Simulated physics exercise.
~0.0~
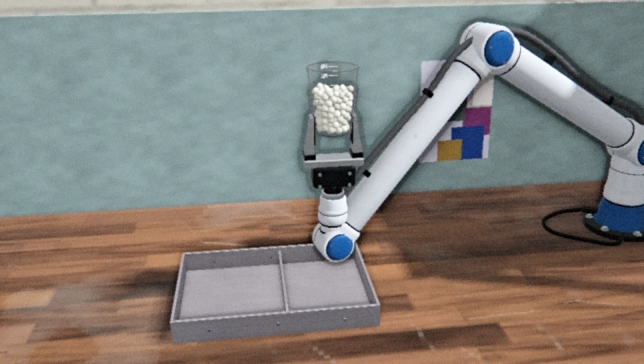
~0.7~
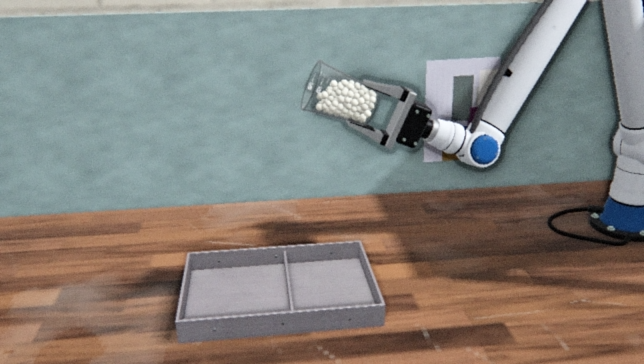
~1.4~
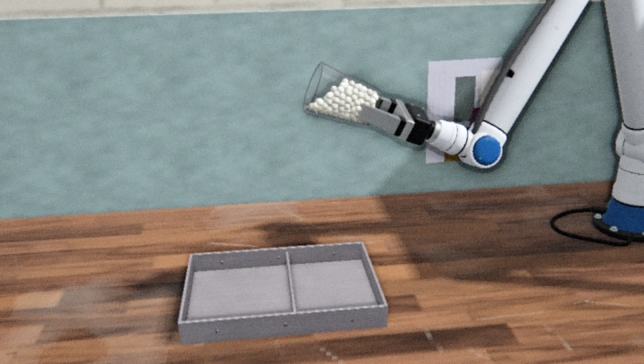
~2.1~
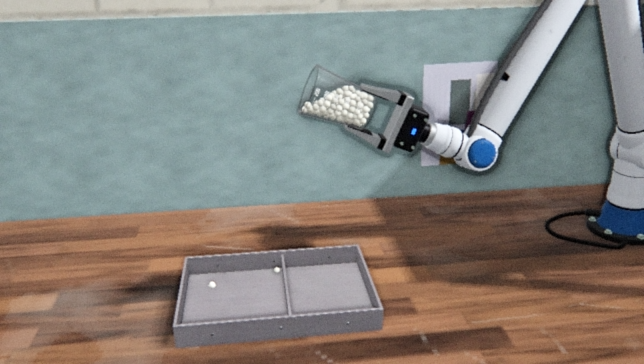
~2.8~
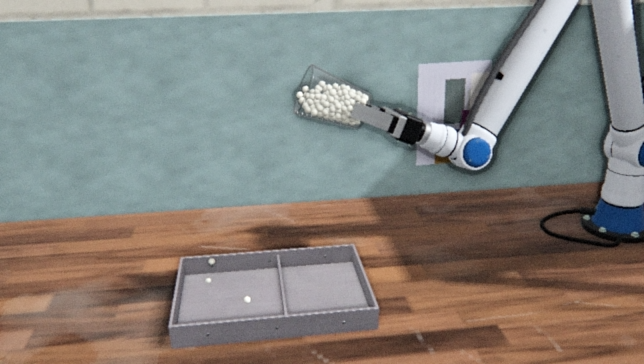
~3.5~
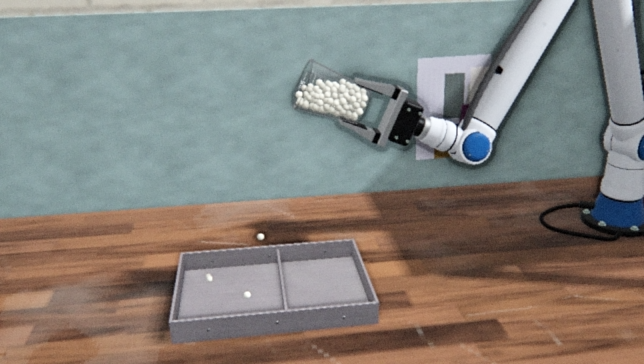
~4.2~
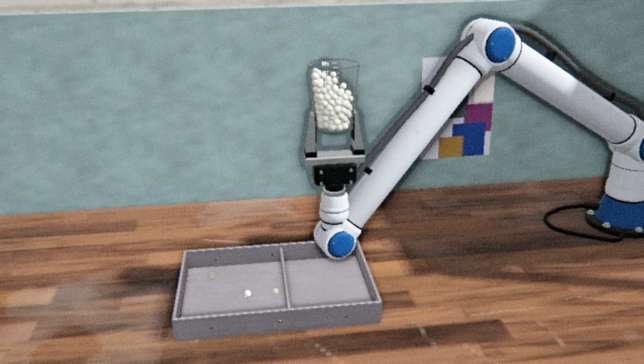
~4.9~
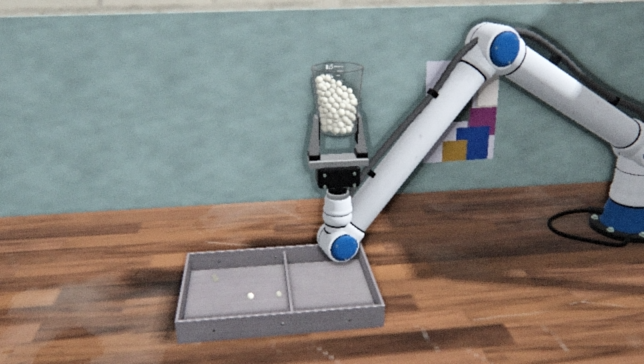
The clip shows a robot arm tipping a clear tumbler of white beads toward a divided grey tray on a wooden table, rotating it while tilted so a few beads drop into the left part, then returning it upright, still mostly full.
